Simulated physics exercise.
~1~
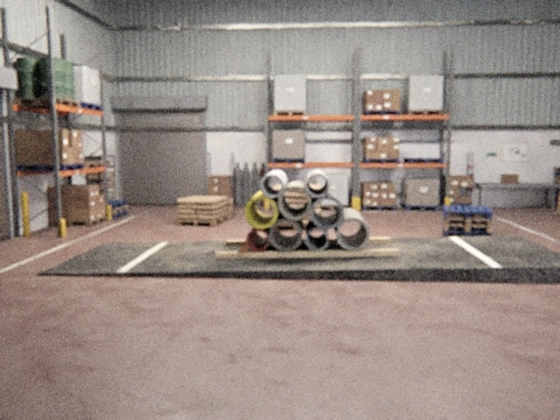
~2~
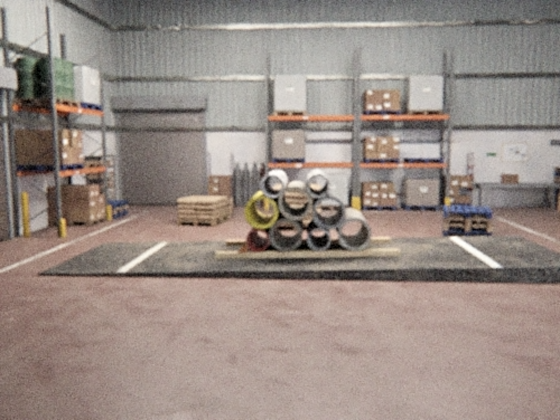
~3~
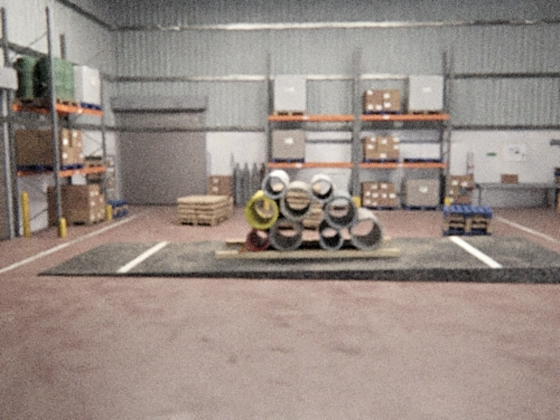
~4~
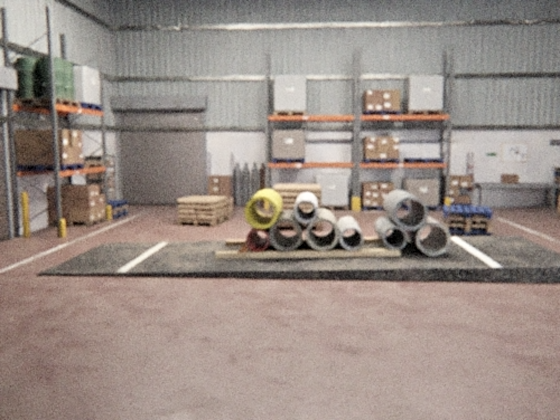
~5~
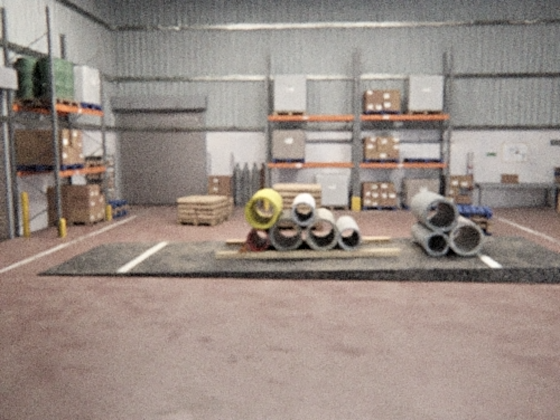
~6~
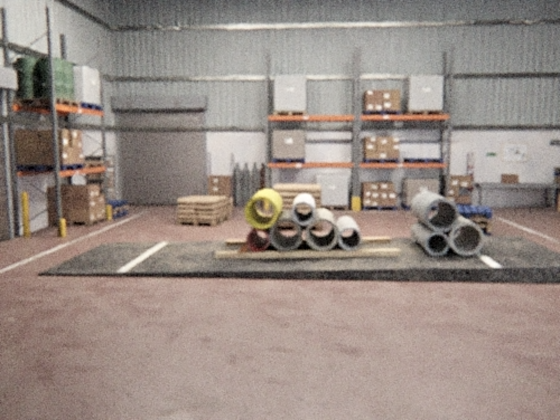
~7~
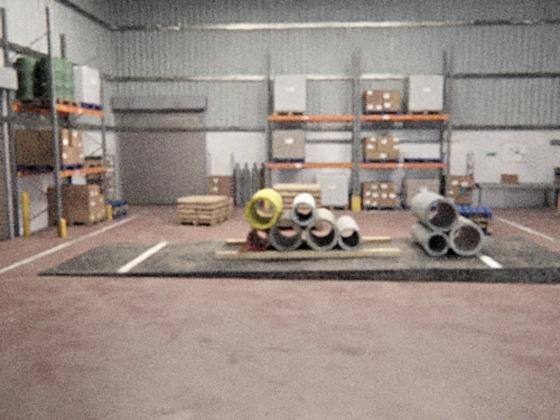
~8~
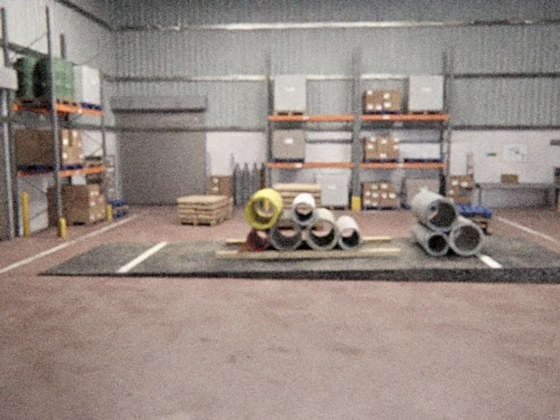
A warehouse storage bay is seen from the front by a still camera, with orange-beamed racks of boxes behind and at the left. On a dark pad between two white lines, grey concrete pipes are stacked end-on over pale wooden bearers, with a yellow one at the left side and a red one low beneath it. The pile begins to spread, and its right side gives way as the upper pipes drop. Three grey pipes shift right together and settle as a small cluster near the right line. Yellow stays perched above red, and everything ends still.
